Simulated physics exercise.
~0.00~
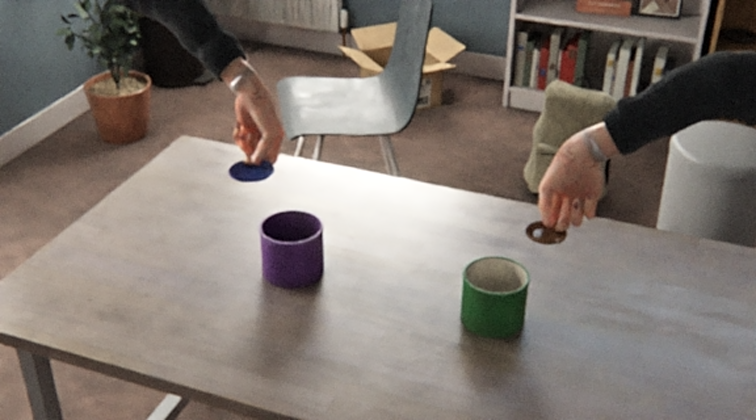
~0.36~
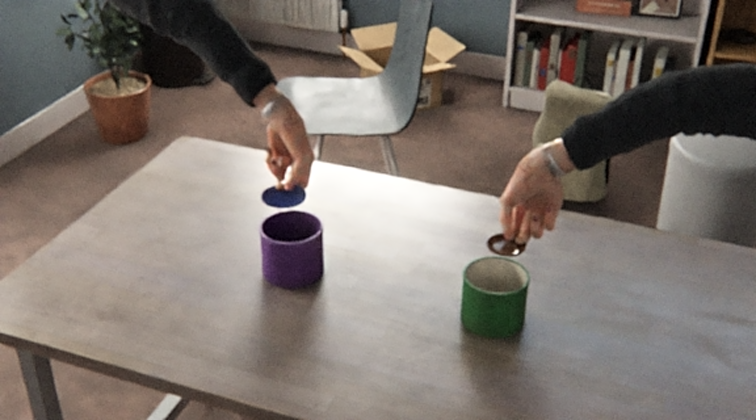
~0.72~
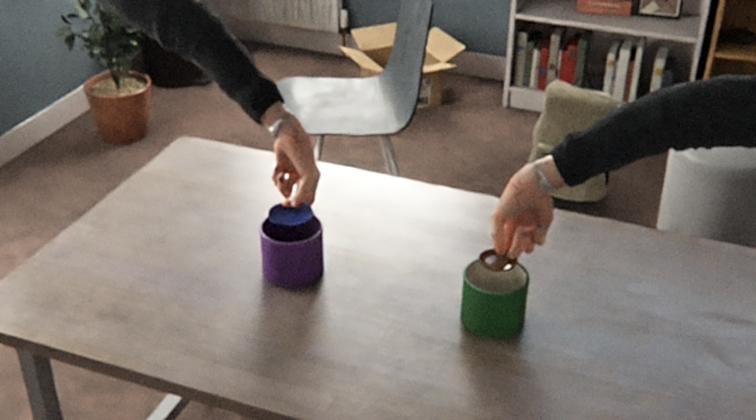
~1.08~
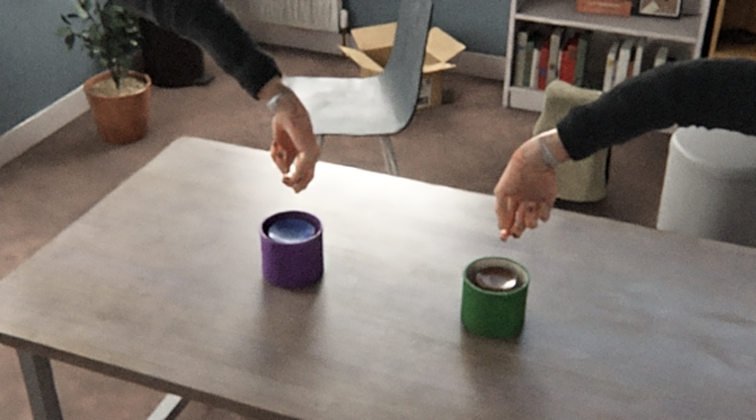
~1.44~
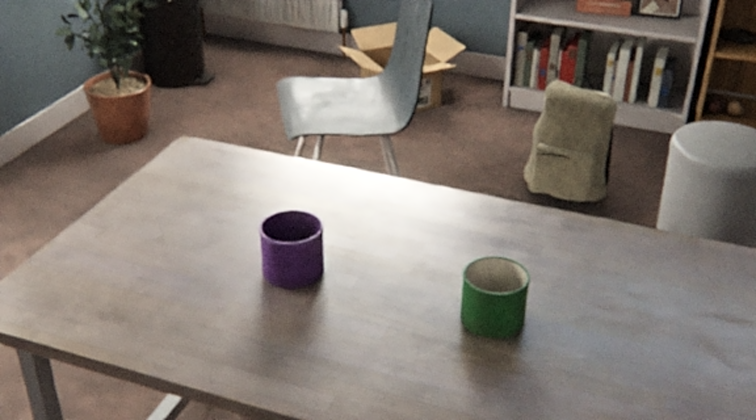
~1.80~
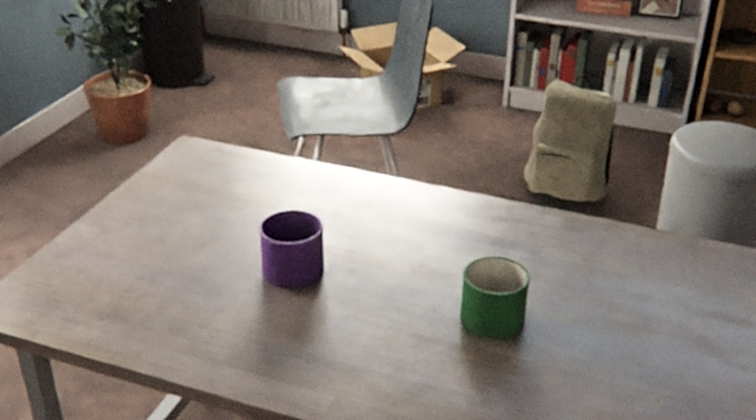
We see two hands lower a blue disc toward a purple container on the left and a brown disc toward a green one on the right, then let go and withdraw as both discs drop inside, leaving the containers open on the table.
